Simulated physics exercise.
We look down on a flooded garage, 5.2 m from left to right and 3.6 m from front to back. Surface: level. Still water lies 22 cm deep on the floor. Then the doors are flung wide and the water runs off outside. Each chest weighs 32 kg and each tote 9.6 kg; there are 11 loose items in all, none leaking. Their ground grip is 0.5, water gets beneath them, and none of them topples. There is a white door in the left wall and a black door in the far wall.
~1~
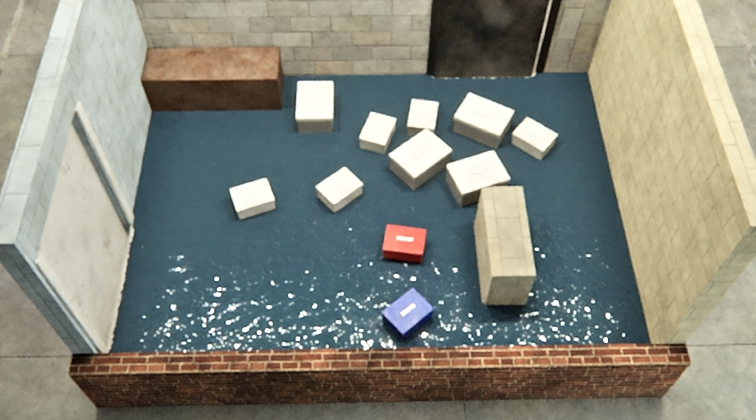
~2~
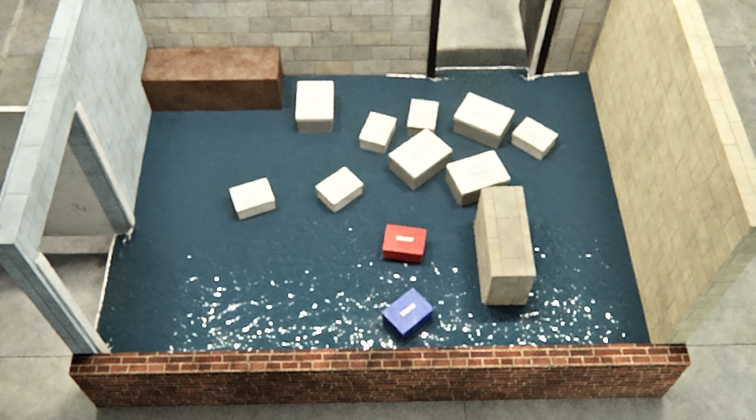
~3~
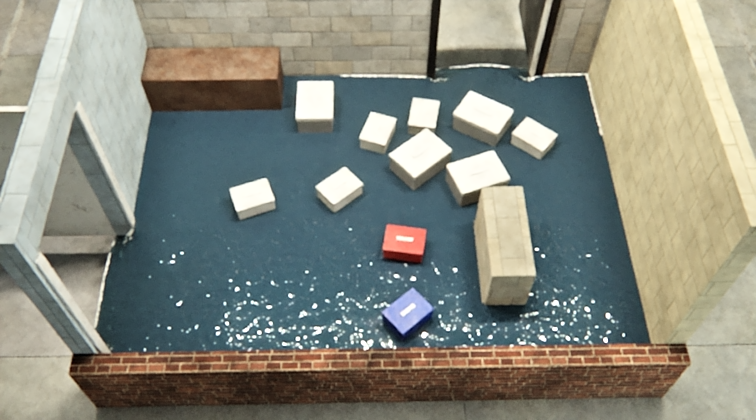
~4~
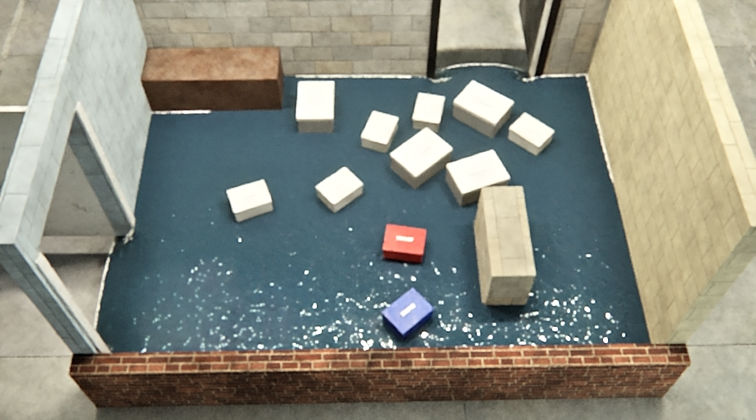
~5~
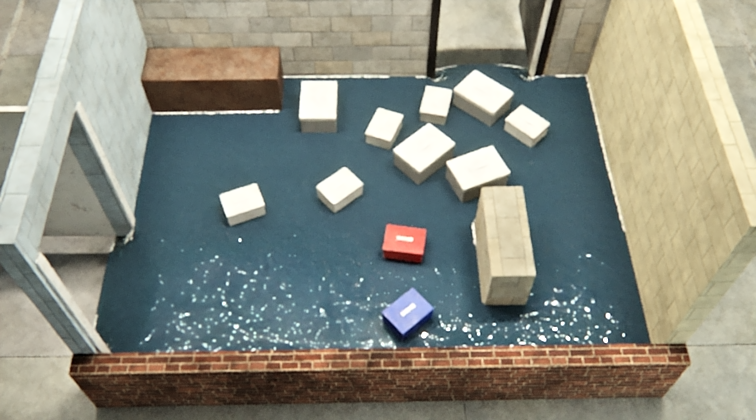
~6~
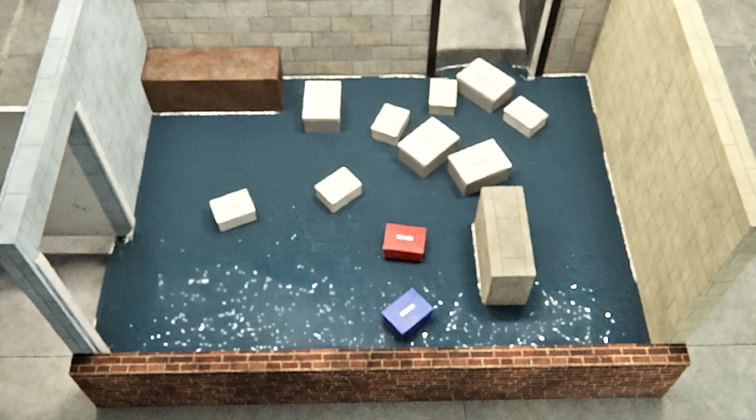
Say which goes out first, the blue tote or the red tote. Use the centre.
Blue.
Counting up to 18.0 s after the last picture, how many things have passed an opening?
Tally: 5.
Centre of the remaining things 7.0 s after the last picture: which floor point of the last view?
Centred roughly on (366, 175).
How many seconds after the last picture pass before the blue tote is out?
Roughly 14.0 s, I'd say.
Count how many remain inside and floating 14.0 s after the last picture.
Total: 0.
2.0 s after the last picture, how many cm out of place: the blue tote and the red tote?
About 40 and 30 cm by then.
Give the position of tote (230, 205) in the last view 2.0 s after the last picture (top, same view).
Somewhere near (169, 236) in the last view.
Then, 2.0 s after the last picture the blue tote is near (363, 306), 0.4 m from its start, afloat; the red tote is near (381, 227), 0.3 m from its start, afloat; 3 of 11 are out; 8 afloat.
Then, 7.0 s after the last picture the blue tote is near (284, 314), 1.2 m from its start, afloat; the red tote is near (335, 237), 0.7 m from its start, afloat; 4 of 11 are out; 4 afloat.
Then, 14.0 s after the last picture the blue tote has gone out (13.9 s after the last picture); the red tote is near (241, 249), 1.7 m from its start, aground; 5 of 11 are out; 0 afloat.
Then, 18.0 s after the last picture the blue tote has gone out (13.9 s after the last picture); the red tote is near (240, 249), 1.7 m from its start, aground; 5 of 11 are out; 0 afloat.
